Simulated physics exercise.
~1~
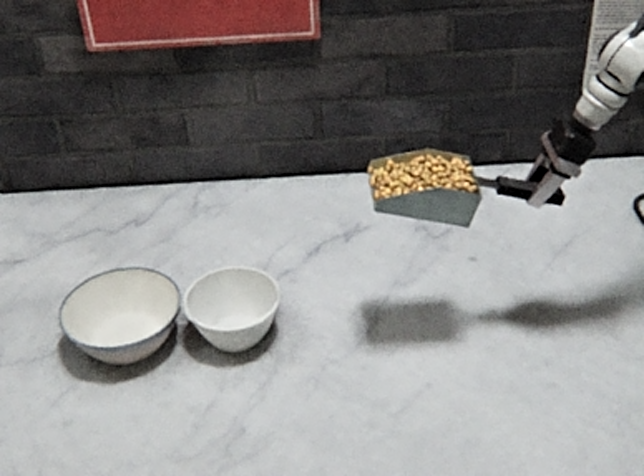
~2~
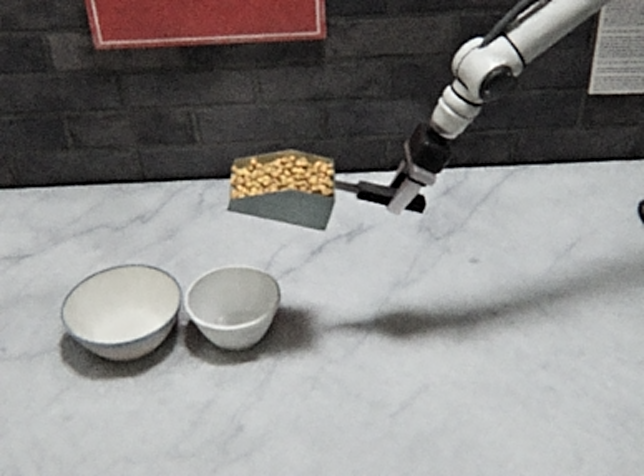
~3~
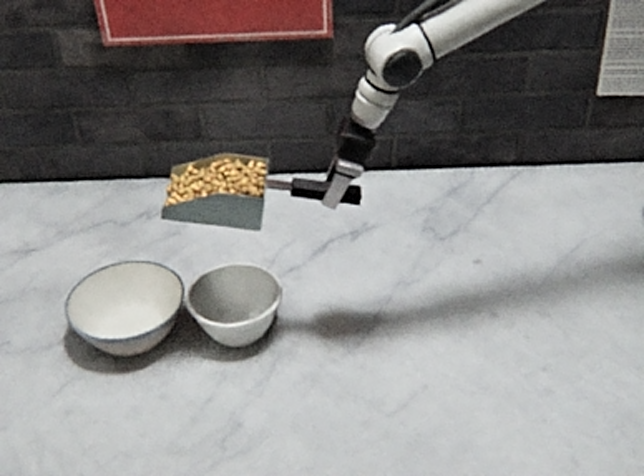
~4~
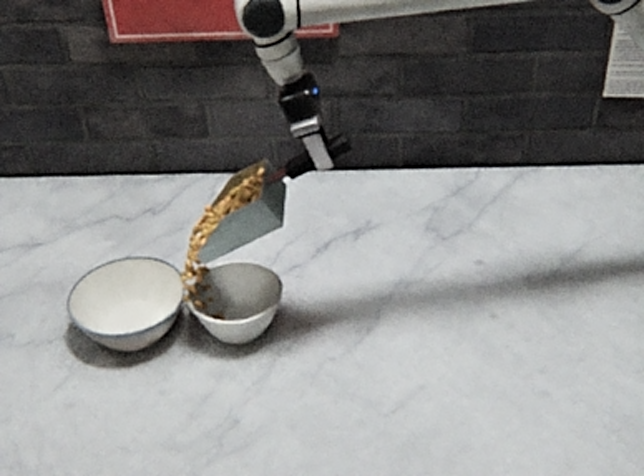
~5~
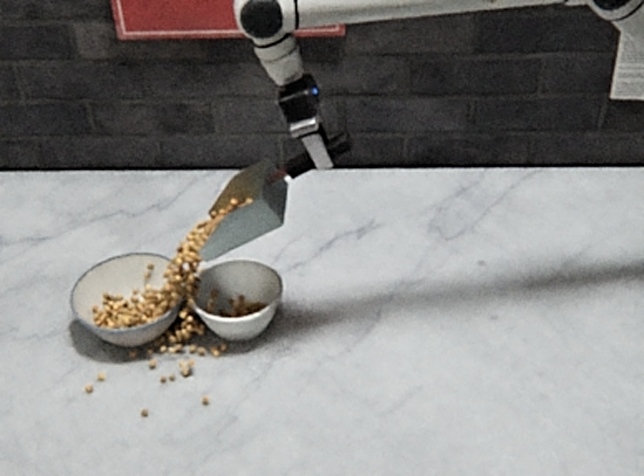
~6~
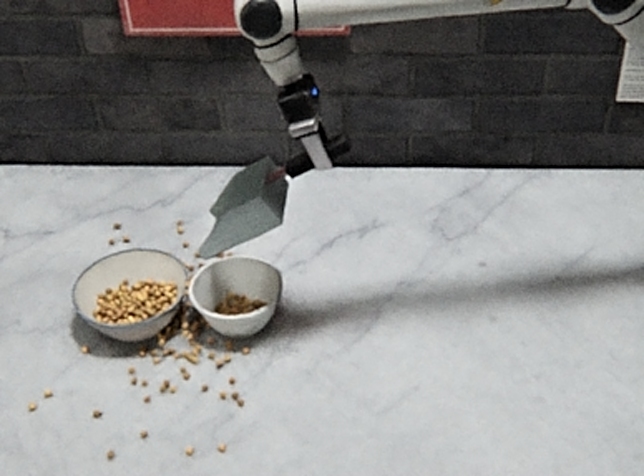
On a pale marble counter against a dark brick wall, seen from the front and slightly above, two whitish bowls sit side by side at the left, beneath part of a red panel. A white and black robot arm carries a grey scoop heaped with tan chickpeas leftward until it hangs above them. The scoop tips down to the left, and chickpeas stream toward the gap between the bowls, then mostly into the left one. Many spill onto the counter. The scoop ends empty and still tilted, with a large pile in the left bowl, fewer in the right, and others scattered around.
